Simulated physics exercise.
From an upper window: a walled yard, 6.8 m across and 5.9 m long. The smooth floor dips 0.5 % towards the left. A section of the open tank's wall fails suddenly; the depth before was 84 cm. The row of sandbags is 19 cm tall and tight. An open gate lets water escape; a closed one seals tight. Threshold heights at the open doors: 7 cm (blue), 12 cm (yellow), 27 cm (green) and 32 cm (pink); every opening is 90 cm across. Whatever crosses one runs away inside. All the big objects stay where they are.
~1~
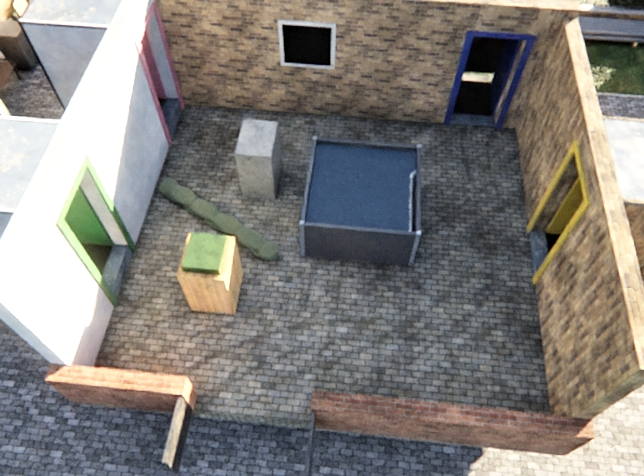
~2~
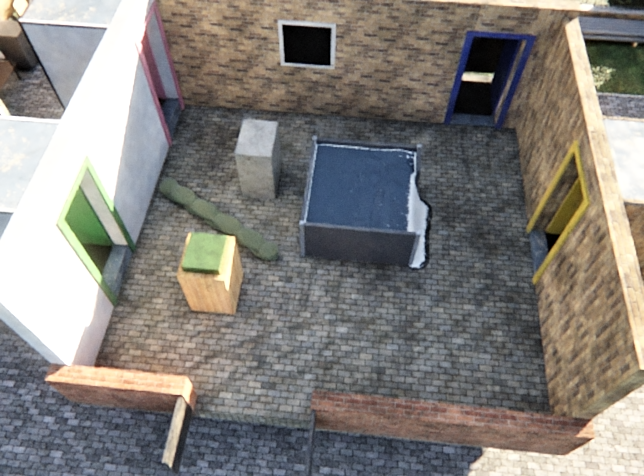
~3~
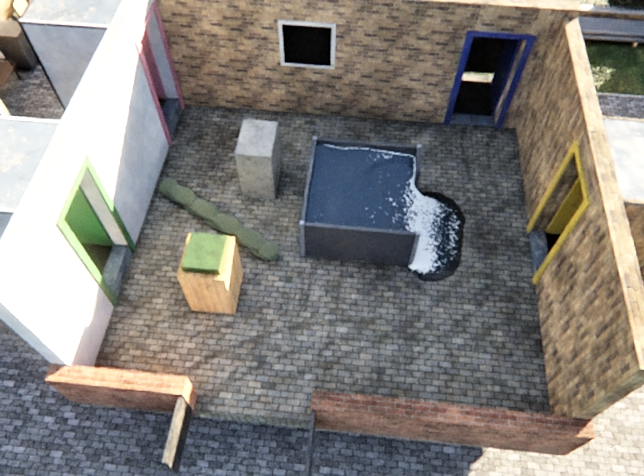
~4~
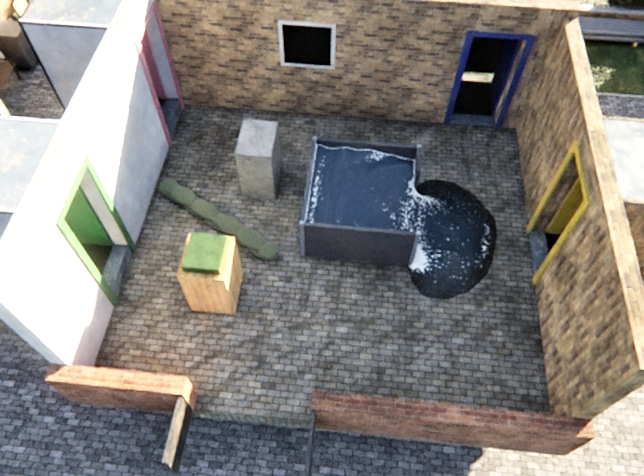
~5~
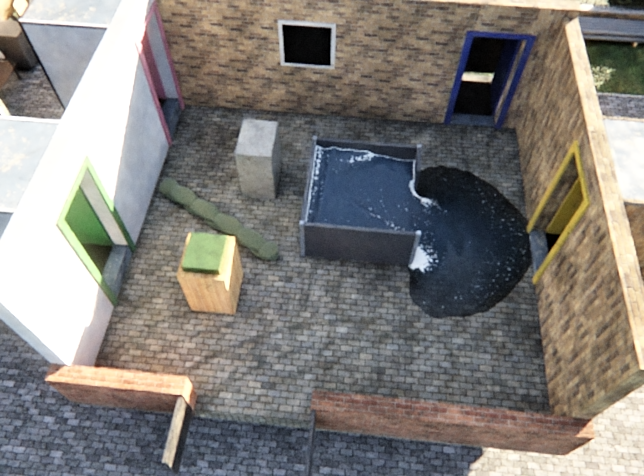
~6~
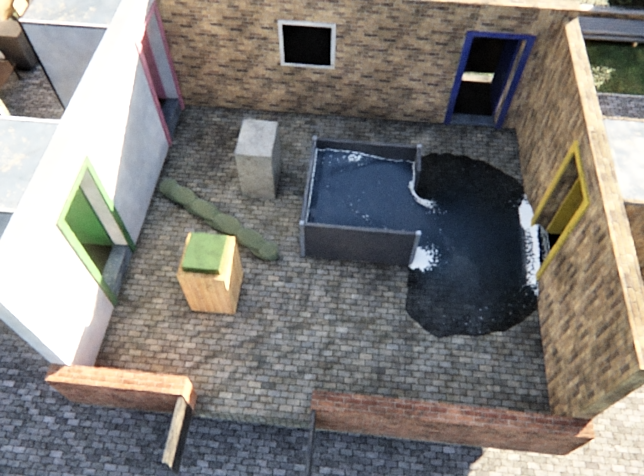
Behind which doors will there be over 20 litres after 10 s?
Within that time: At the blue door it exceeds the limit; at the yellow door it goes over the limit; at the green door it stays under the limit; at the pink door it stays under the limit.
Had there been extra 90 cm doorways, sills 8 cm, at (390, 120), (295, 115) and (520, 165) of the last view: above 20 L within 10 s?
In turn: Under, under, past it.
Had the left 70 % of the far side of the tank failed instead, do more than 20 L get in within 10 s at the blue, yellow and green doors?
Against that limit: Blue past it, yellow below, green below.
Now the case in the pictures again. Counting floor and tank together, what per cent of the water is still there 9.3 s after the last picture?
Some 74 per cent remains.
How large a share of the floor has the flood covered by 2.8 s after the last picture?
Some 50 per cent of it.
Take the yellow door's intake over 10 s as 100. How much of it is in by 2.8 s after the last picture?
About 95 per cent.
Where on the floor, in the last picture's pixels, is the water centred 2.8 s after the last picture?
At about (434, 252).
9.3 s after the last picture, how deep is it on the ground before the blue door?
Roughly 5.0 cm deep.
Then, 0.7 s after the last picture water covers 20 % of the floor and is deepest (42 cm) near (524, 230); blue door 1 cm at the sill, 0 L in, yellow door 34 cm at the sill, 176 L in, green door not reached, pink door not reached.
Then, 1.5 s after the last picture water covers 25 % of the floor and is deepest (40 cm) near (548, 430); blue door 17 cm at the sill, 13 L in, yellow door 34 cm at the sill, 343 L in, green door not reached, pink door not reached.
Then, 2.8 s after the last picture water covers 50 % of the floor and is deepest (22 cm) near (535, 429); blue door 15 cm at the sill, 79 L in, yellow door 19 cm at the sill, 438 L in, green door not reached, pink door not reached.
Then, 5.3 s after the last picture water covers 85 % of the floor and is deepest (13 cm) near (509, 426); blue door 11 cm at the sill, 139 L in, yellow door 10 cm at the sill, 464 L in, green door 6 cm at the sill, 0 L in, pink door 7 cm at the sill, 0 L in.
Then, 9.3 s after the last picture water covers 95 % of the floor and is deepest (11 cm) near (169, 209); blue door 5 cm at the sill, 152 L in, yellow door 5 cm at the sill, 464 L in, green door 6 cm at the sill, 0 L in, pink door 8 cm at the sill, 0 L in.
